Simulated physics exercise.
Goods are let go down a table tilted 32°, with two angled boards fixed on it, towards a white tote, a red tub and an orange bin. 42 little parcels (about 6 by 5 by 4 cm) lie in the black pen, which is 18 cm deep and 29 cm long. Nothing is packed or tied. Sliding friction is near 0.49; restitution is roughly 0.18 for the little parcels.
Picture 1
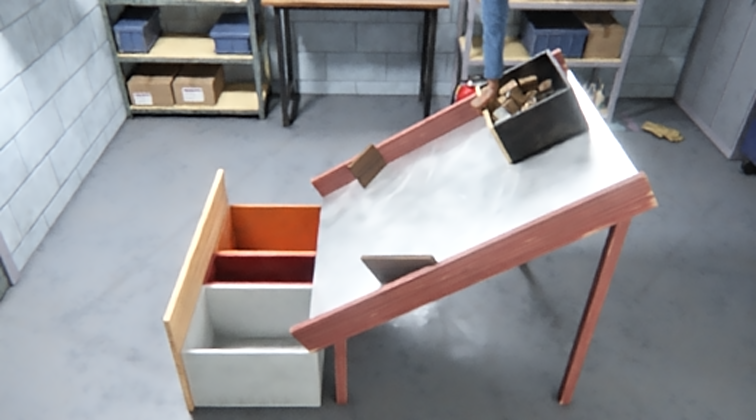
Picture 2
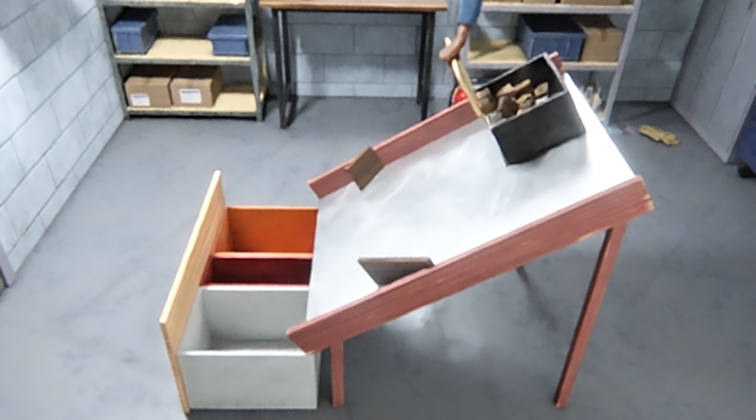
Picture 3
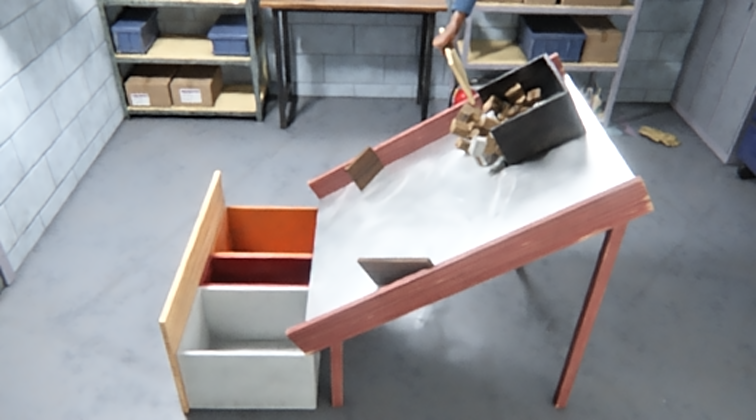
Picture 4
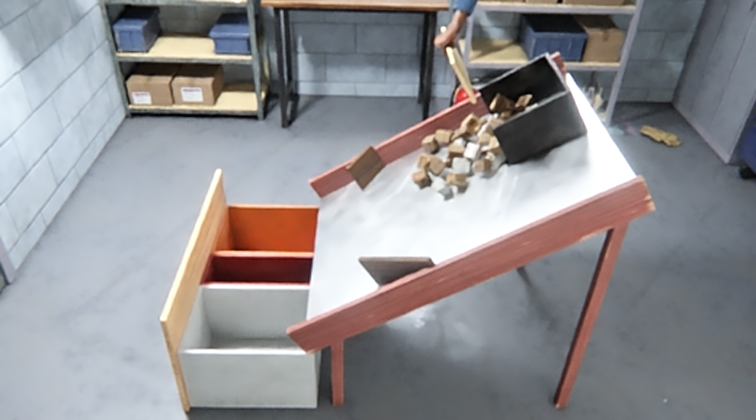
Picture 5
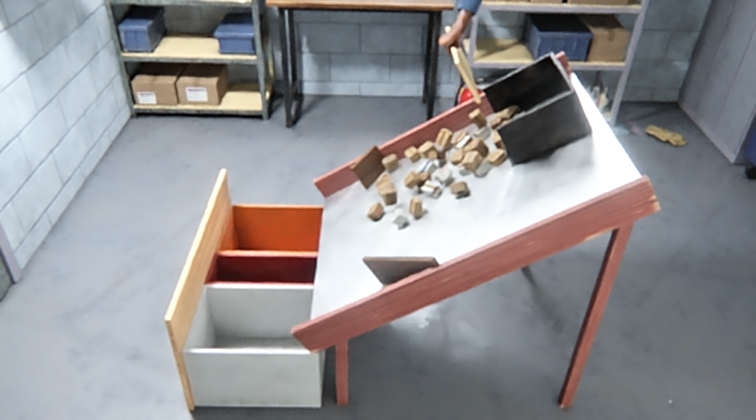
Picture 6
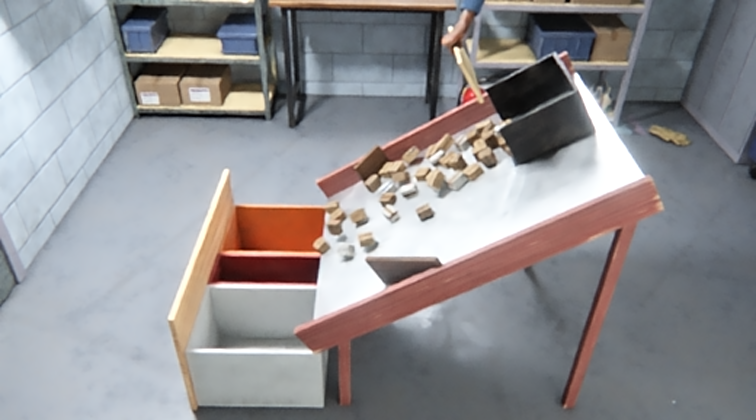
Little parcels tumble from a black pen as a hand lifts its flap, spreading down a sloping table.
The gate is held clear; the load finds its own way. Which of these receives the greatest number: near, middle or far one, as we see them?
The largest share ends in the rearmost one: The orange bin.
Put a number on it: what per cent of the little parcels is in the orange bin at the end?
About 65 per cent.
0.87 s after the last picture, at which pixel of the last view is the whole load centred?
At about (277, 282).
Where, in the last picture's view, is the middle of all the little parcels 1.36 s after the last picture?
Around (270, 282).
Then, 0.22 s after the last picture, 2 in the red tub, 2 in the orange bin, 35 on the slope and 3 in the air.
Then, 0.49 s after the last picture, 2 in the white tote, 5 in the red tub, 9 in the orange bin, 25 on the slope and 1 in the air.
Then, 0.87 s after the last picture, 2 in the white tote, 9 in the red tub, 20 in the orange bin, 7 on the slope and 4 in the air.
When it is over (1.36 s after the last picture), 2 in the white tote, 11 in the red tub, 27 in the orange bin and 2 on the slope.
